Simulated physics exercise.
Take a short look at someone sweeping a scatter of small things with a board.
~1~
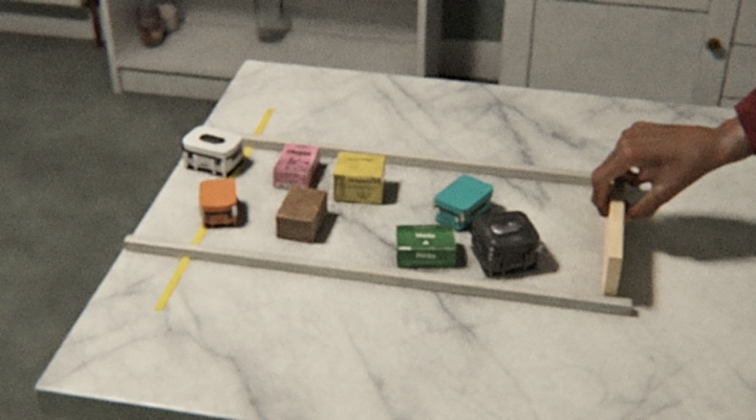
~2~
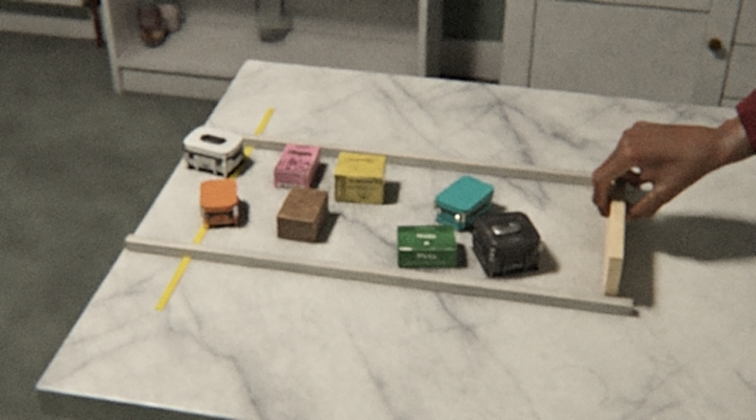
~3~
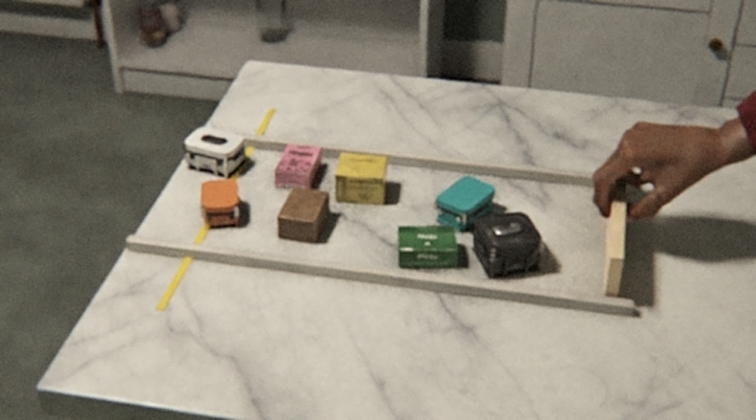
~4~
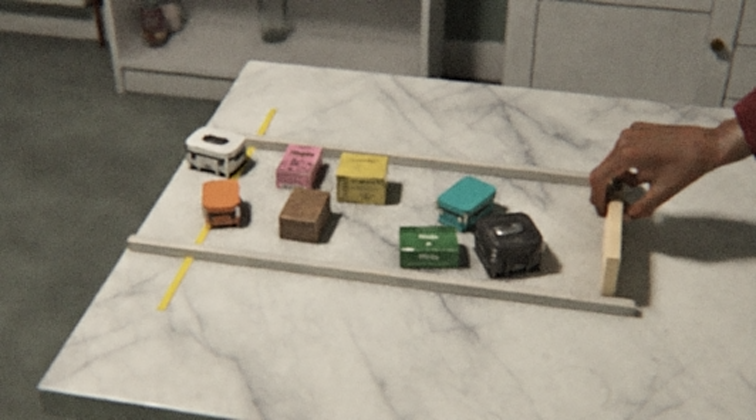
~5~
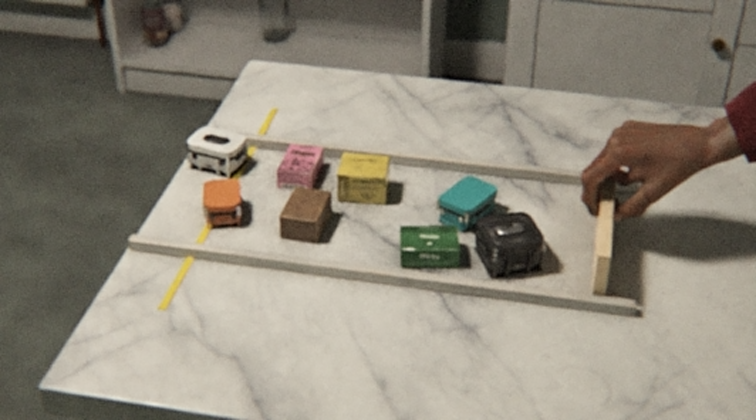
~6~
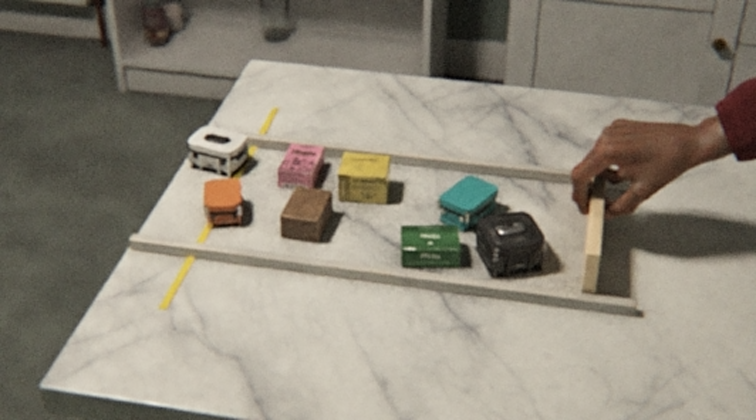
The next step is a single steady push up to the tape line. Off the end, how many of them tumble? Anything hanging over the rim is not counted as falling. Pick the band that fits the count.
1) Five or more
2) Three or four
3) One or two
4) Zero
Answer: 1.
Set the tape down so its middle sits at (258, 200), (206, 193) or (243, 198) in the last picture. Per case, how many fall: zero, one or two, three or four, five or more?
In turn: Either three or four, at least five, either three or four.
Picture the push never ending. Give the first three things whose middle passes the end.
Going earliest first, it's the orange case, next the white case, and after that the brown block.
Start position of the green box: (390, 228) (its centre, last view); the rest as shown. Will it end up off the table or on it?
Placed like that, the green box cannot stay.
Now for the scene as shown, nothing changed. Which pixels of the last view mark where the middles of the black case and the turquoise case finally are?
Black case at (190, 198), turquoise case at (215, 173).
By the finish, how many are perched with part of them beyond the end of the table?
Answer: 1.
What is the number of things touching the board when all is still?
Contact count: 2.
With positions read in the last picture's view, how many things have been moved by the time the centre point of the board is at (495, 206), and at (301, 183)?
At the first place 3, at the second 8.
Soon after, none off yet; white case at rest near (219, 152); orange case at rest near (224, 204); pink box at rest near (301, 167).
After that, none off yet; white case at rest near (219, 152); orange case displaced a little near (210, 201); pink box displaced a little near (289, 165).
And then, one off so far; white case tilting well over near (164, 151); orange case on its side near (130, 244); pink box displaced well along near (209, 152).
In the end, the number that fall off is five or more; gone, green box, brown block, pink box, orange case and white case.
